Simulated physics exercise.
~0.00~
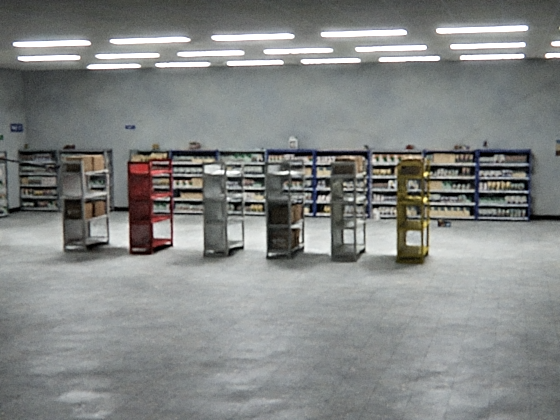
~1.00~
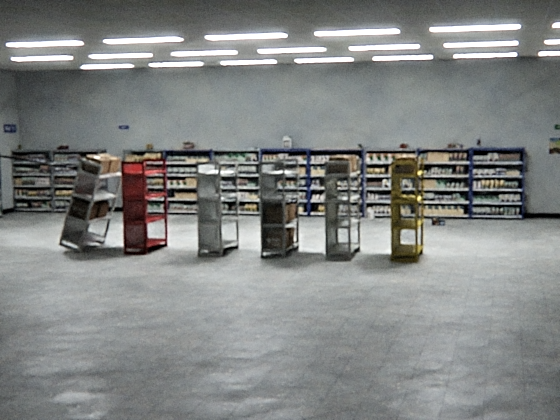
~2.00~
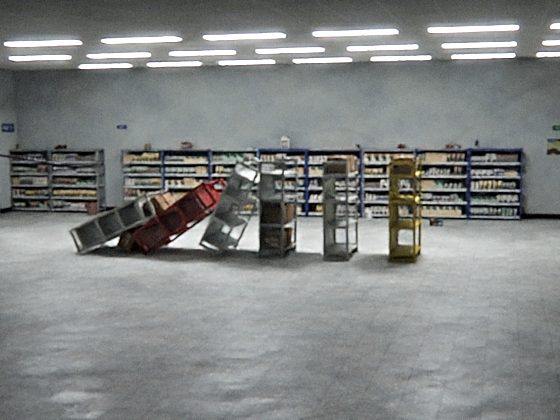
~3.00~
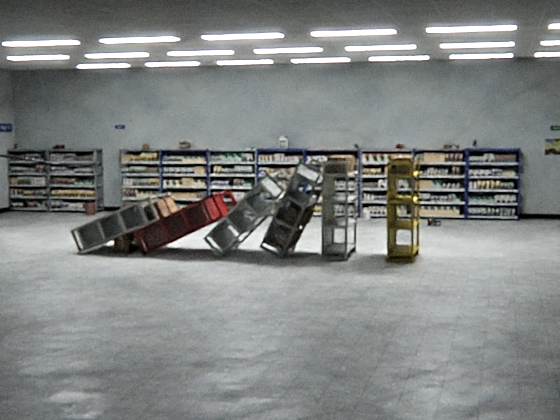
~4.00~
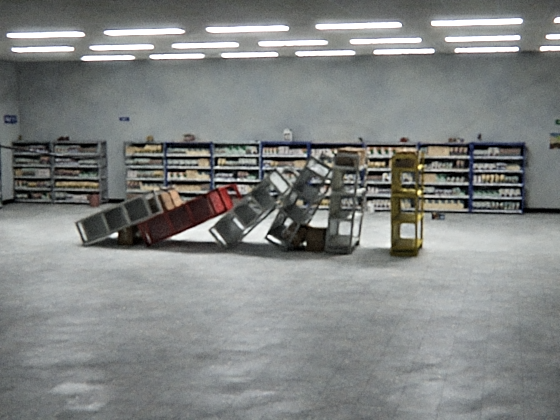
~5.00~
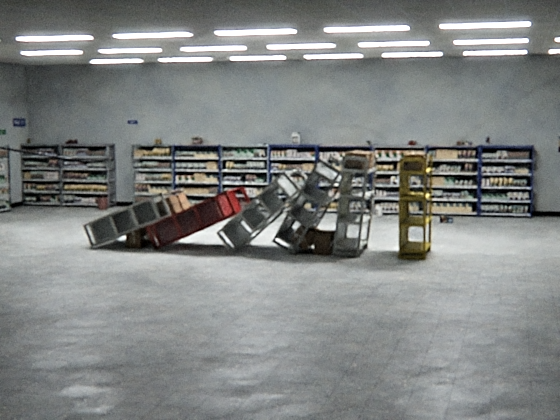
In a large grey room with strip lights overhead and stocked shelving along the back wall, a slightly swaying camera looks across the floor at six open shelf units in a row. From the left stand a grey one, a red one, three more greys and a yellow one, some holding brown cartons. The leftmost unit tips right into the red one, which falls against the next. The lean passes along to the fourth unit, and cartons spill. The fifth ends tilted slightly but still up, while the yellow unit stands untouched at the right.
